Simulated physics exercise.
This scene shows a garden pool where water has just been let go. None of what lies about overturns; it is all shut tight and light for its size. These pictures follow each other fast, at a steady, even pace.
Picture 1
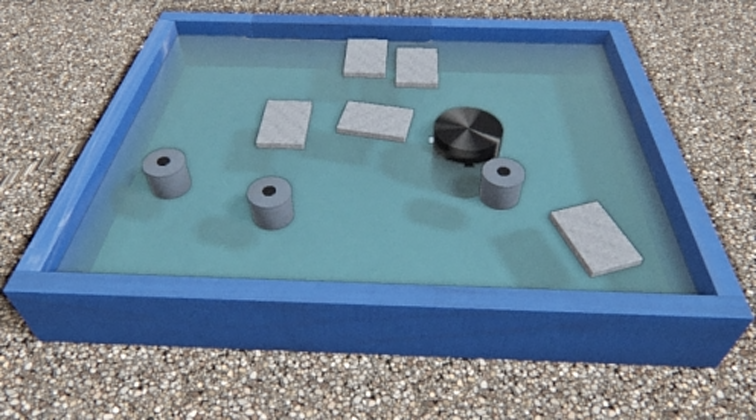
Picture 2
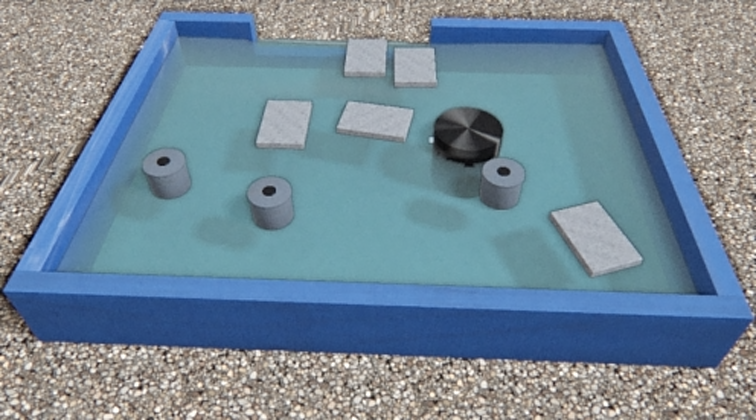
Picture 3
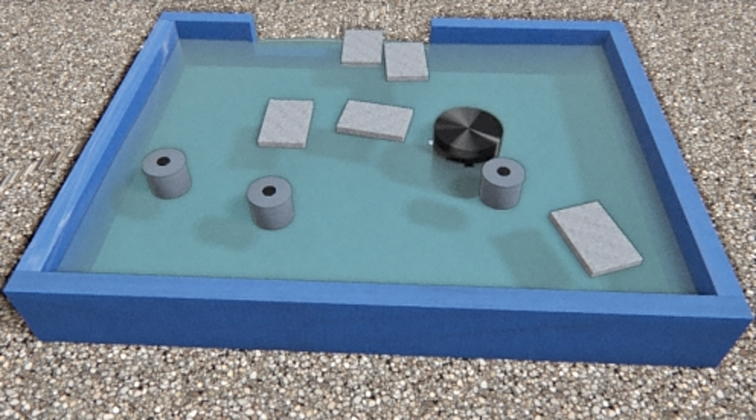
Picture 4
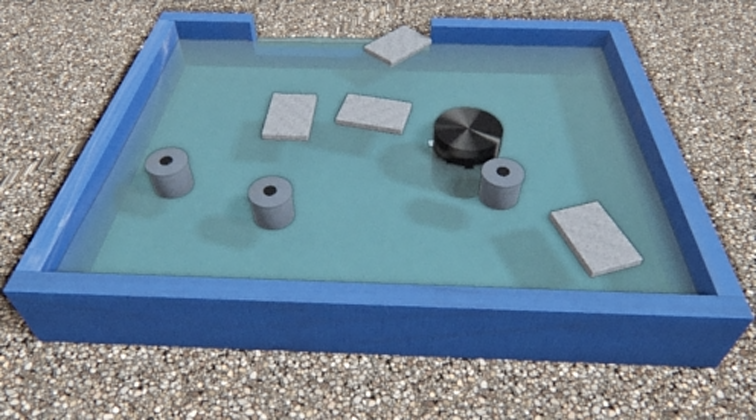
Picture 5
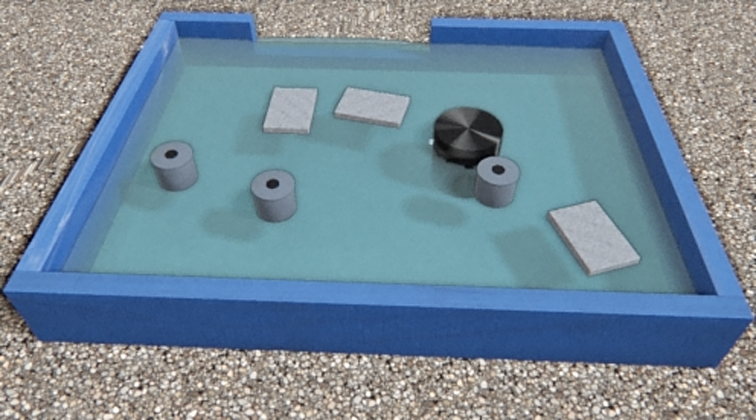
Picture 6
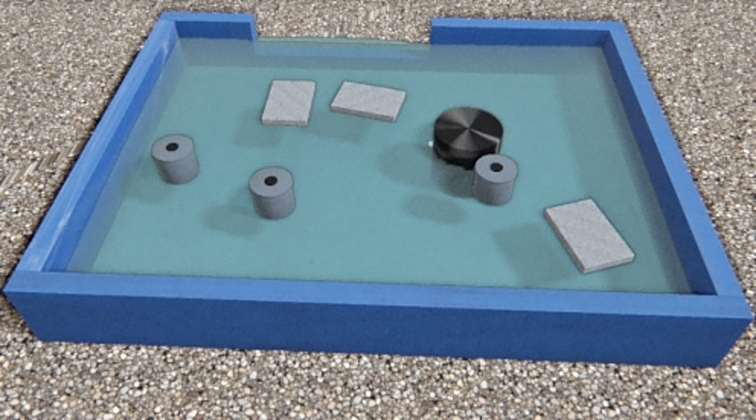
A blue-walled rectangular pool of teal water sits on pebbly ground, seen from above at an angle by a still camera. Pale grey slabs float at the back, centre and right, with three grey cylinders with dark holes and a black round object right of centre. A gap opens in the back wall, the two rearmost slabs drift out of view through it, and other slabs and cylinders shift slightly backward.
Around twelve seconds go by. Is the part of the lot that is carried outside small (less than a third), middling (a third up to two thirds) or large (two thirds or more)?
Middling.
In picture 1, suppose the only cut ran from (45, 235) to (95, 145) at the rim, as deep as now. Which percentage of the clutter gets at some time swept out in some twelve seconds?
40 per cent or so.
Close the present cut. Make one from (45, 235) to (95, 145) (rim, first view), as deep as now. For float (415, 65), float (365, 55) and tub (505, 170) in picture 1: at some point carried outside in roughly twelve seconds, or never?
First one held back, second held back, third held back.
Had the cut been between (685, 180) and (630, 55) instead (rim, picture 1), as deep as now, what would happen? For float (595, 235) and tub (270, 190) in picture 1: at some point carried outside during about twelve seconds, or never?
Result, in listed order: Exits / not lost.
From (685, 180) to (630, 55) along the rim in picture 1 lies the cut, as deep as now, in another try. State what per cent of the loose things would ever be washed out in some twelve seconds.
That comes to around 20 per cent.
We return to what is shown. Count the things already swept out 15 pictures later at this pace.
Tally: 4.
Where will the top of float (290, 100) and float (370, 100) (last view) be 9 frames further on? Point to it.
Roughly (306, 64) and (361, 62).
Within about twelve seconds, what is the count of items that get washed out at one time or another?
4.
A moment on, 2 of 8 are out; 6 afloat.
Next, 2 of 8 are out; 6 afloat.
Later, 4 of 8 are out; 4 afloat.
In the end, 4 of 8 are out; 4 afloat.
